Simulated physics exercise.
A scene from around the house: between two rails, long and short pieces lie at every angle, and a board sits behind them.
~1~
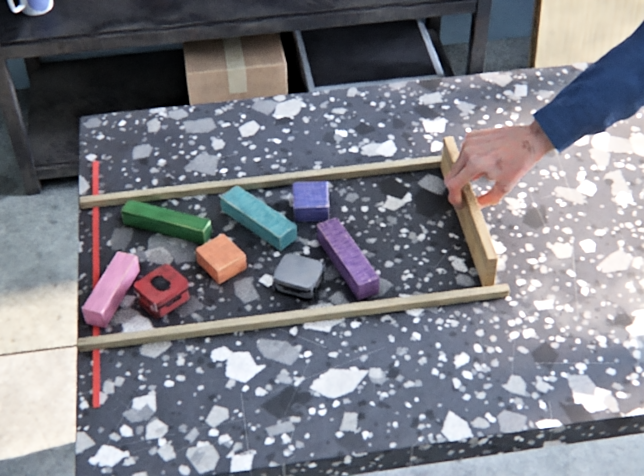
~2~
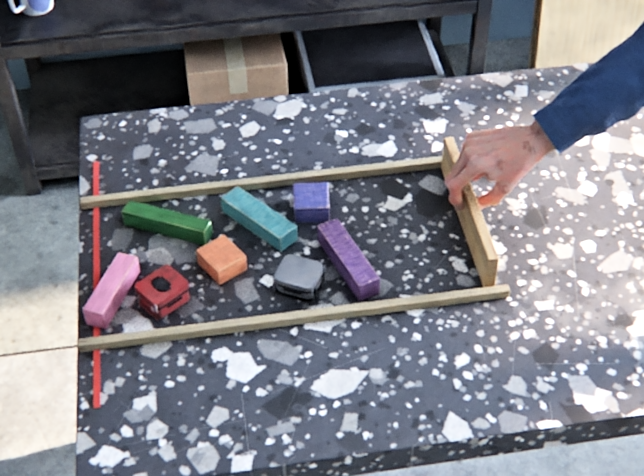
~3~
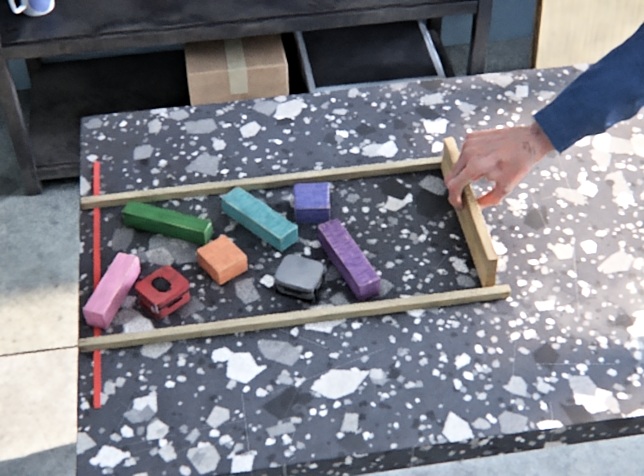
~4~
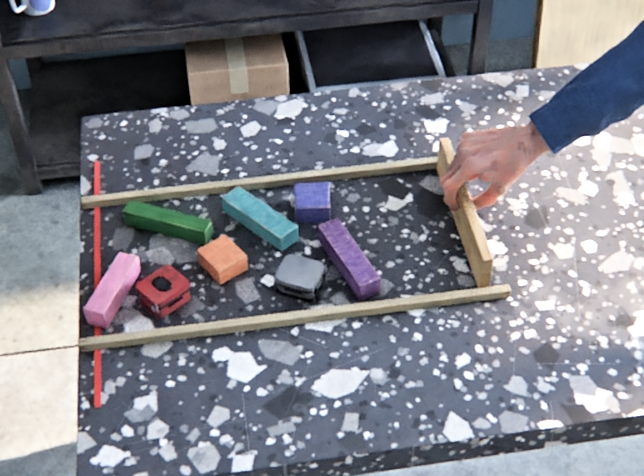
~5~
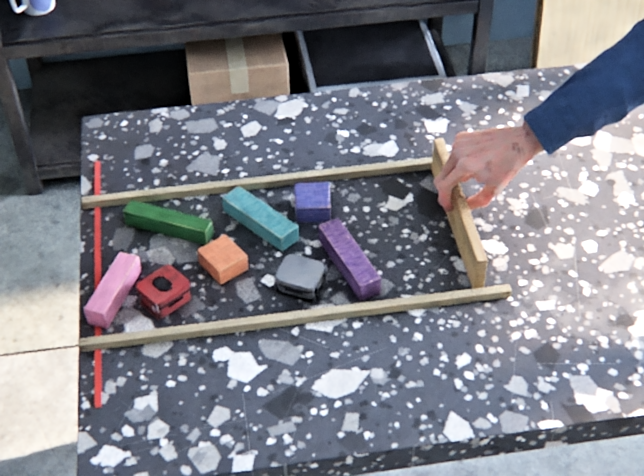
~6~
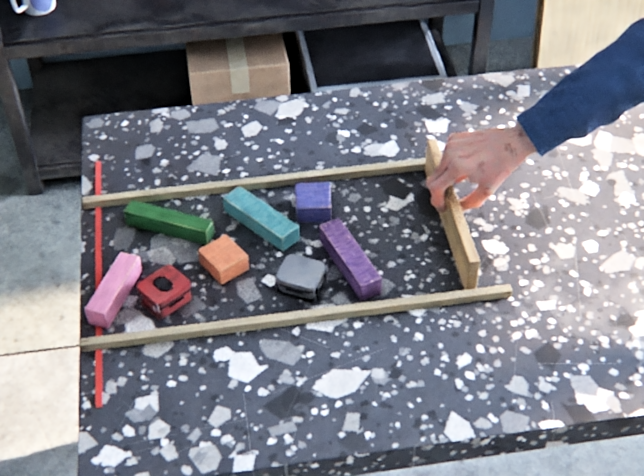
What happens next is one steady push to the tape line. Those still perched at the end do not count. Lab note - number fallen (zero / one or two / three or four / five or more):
It sends over the edge more than four pieces.
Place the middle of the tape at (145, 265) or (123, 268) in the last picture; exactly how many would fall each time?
In that order 3 and 5.
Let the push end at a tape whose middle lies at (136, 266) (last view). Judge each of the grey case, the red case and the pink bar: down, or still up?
The grey case remains up; the red case tumbles off; the pink bar goes over.
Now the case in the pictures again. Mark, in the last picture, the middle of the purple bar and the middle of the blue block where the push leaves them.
The purple bar settles near (85, 291); as for the blue block, near (79, 230).
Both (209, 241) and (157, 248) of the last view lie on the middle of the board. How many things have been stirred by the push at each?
Tally: First 8; then 8.
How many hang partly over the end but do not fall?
2 overhanging.
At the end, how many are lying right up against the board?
Total: 2.
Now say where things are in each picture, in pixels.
Pink bar (112, 289); red case (163, 293); green bar (167, 222); board (468, 210); tape (96, 271), in the first picture.
Red case (163, 293); blue block (311, 203), in the second picture.
Green bar (167, 223); orange block (222, 260), in the third picture.
Pink bar (113, 290); turquoise bar (260, 218), in the fourth picture.
Red case (165, 293); purple bar (349, 259), in the fifth picture.
Pink bar (114, 290); red case (165, 293); green bar (169, 222); board (450, 213); tape (98, 271), in the sixth picture.
Soon after, none off yet; pink bar at rest near (114, 290); red case at rest near (165, 293); green bar at rest near (169, 222).
After that, none off yet; pink bar at rest near (114, 290); red case moving near (158, 293); green bar displaced a little near (149, 228).
And then, one off so far; pink bar on its way down near (66, 372); red case tilting a little near (59, 315); green bar displaced about its own width near (76, 237).
In the end, the number that fall off is five or more; gone, grey case, turquoise bar, orange block, green bar, red case and pink bar.
